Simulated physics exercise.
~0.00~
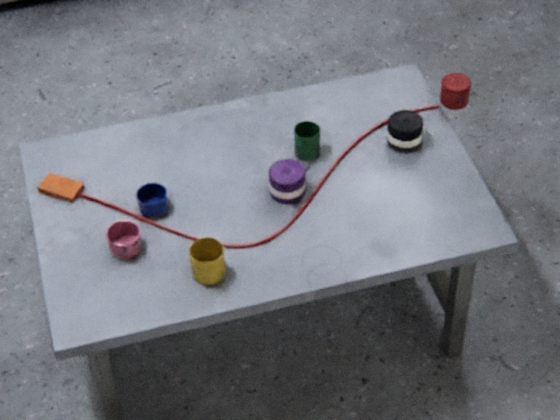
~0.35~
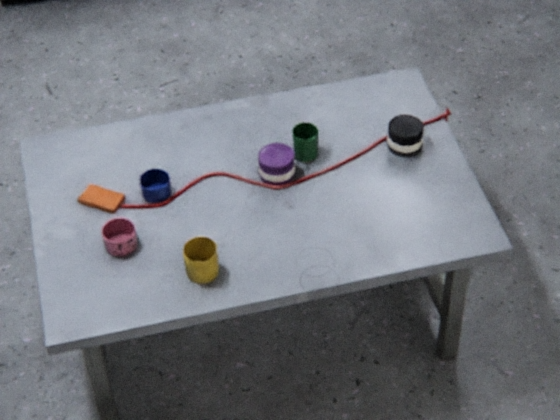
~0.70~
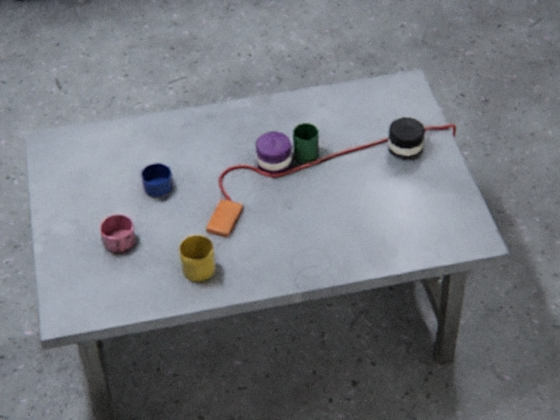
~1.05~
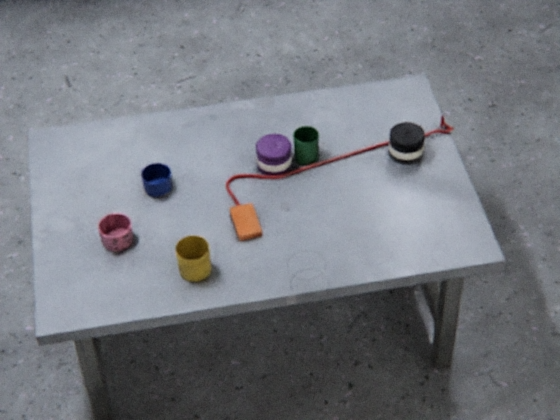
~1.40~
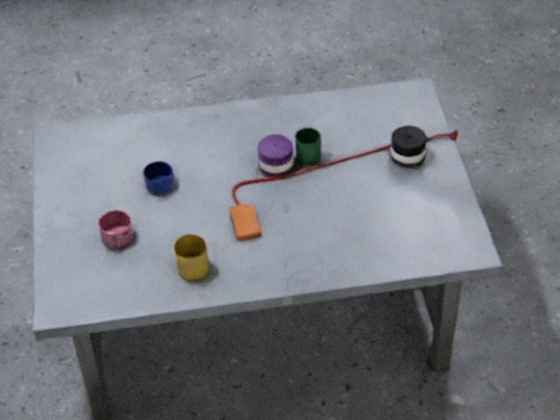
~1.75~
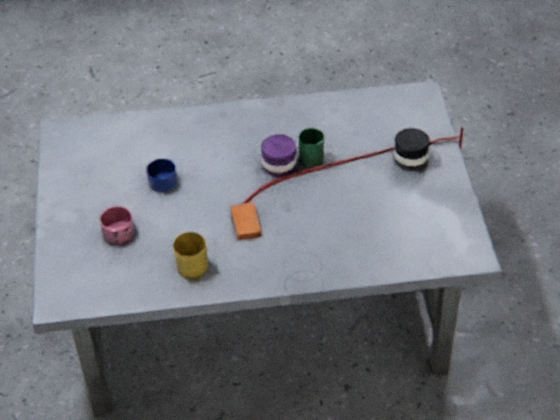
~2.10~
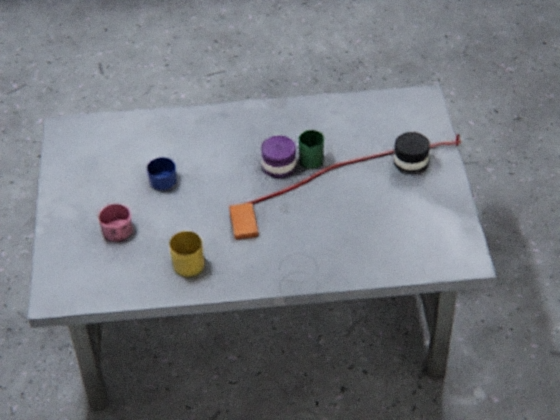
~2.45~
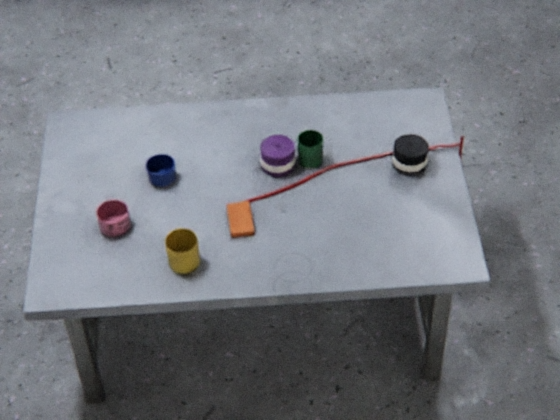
Grey table with cups and tins, a red cylinder dropping off the right edge, its cord dragging an orange block rightward before stopping.
